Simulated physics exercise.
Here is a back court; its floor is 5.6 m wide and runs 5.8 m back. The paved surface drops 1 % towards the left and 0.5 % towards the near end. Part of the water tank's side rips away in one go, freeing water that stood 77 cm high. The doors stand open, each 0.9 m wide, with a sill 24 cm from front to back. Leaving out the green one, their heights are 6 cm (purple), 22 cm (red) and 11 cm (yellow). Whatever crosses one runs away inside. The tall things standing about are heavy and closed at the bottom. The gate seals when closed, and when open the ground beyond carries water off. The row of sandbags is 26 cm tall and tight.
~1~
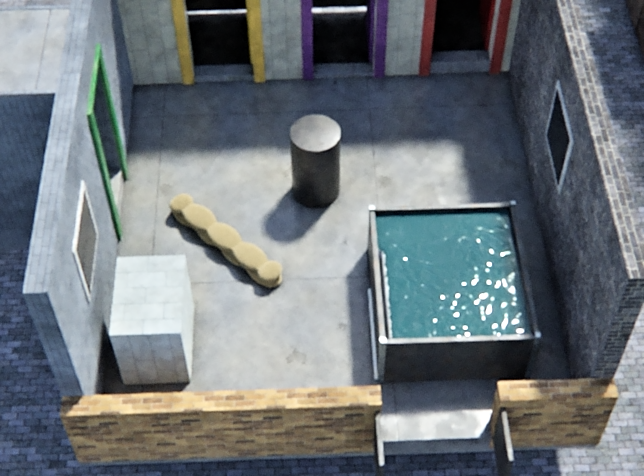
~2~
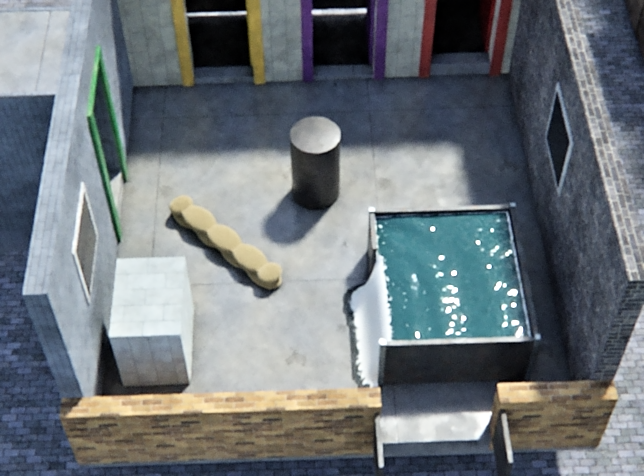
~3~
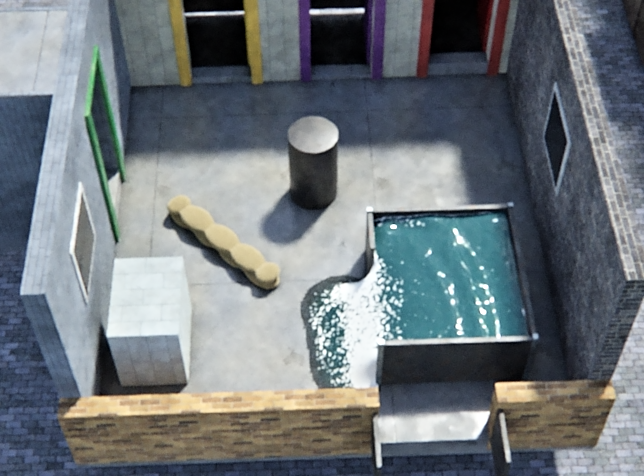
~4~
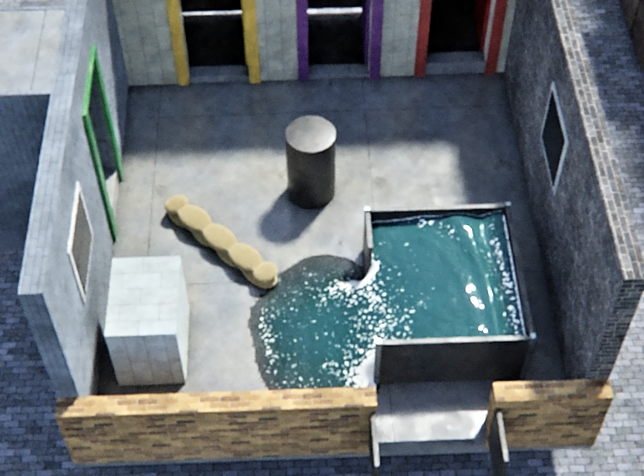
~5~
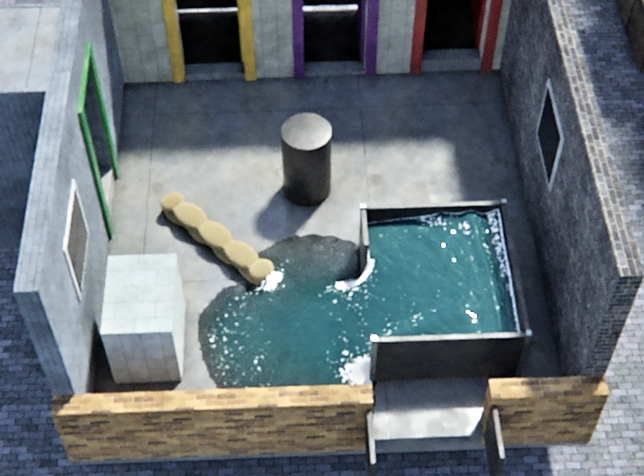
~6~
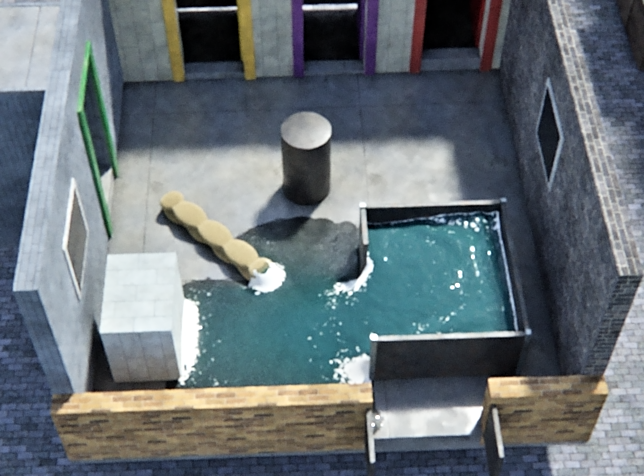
Water burst out through the left side of a square tank in a walled courtyard, spread across the paving toward the left, and washed around the end of a wavy tan barrier and against a pale block.
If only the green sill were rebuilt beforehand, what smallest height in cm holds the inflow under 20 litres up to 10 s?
About 18 cm.
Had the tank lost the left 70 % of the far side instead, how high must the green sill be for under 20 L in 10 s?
About 7.5 cm.
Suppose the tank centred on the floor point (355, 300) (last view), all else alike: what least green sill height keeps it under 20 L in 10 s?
Some 24 cm.
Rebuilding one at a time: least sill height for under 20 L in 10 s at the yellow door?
Roughly 14.5 cm at yellow.
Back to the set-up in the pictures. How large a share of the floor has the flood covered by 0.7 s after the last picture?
Some 30 per cent of it.
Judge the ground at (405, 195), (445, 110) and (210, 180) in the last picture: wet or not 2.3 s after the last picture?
In that order: Still dry, dry, under water.
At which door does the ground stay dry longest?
It is the red one.
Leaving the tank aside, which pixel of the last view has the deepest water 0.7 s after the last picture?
Around (90, 431).
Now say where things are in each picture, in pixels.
In the first picture, still water, 77 cm deep, in the water tank at (450, 273); the green door at (110, 155) is dry.
In the second picture, water pours out at (379, 319) and has run 0.3 m, to (350, 306); about 10 cm deep outside, 77 cm at the back.
In the third picture, the front is at (310, 323), 0.8 m from the gap at (377, 321); 1.2 m2 of floor is wet, 76 cm left at the back.
In the fourth picture, the front is at (260, 340), 1.4 m from the gap at (375, 322); 2.6 m2 of floor is wet, 67 cm left at the back.
In the fifth picture, water pours out at (371, 320) and has run 2.0 m, to (207, 344); about 8 cm deep outside, 65 cm at the back.
In the sixth picture, water pours out at (370, 319) and has run 2.4 m, to (175, 387); about 8 cm deep outside, 64 cm at the back; the green door at (100, 152), 4.0 m from the gap, is still 1.9 m from the nearest water.
Then, 0.7 s after the last picture water covers 30 % of the floor, deepest (56 cm) near (90, 431); it has not reached the green door.
Then, 2.3 s after the last picture water covers 45 % of the floor, deepest (42 cm) near (90, 431); 25 cm at the green door, 0 litres in over its 26 cm sill.
Then, 9.3 s after the last picture water covers 95 % of the floor, deepest (16 cm) near (569, 411); 10 cm at the green door, 2 litres in over its 26 cm sill.
At the green door as built, the water peaked near 25 cm, 2.3 s after the last picture.
Run again over the same 10 s with other heights there, 43 litres in over 14.5 cm, 12 litres over 19.5 cm. The limit of 20 litres is kept from about 18 cm up.
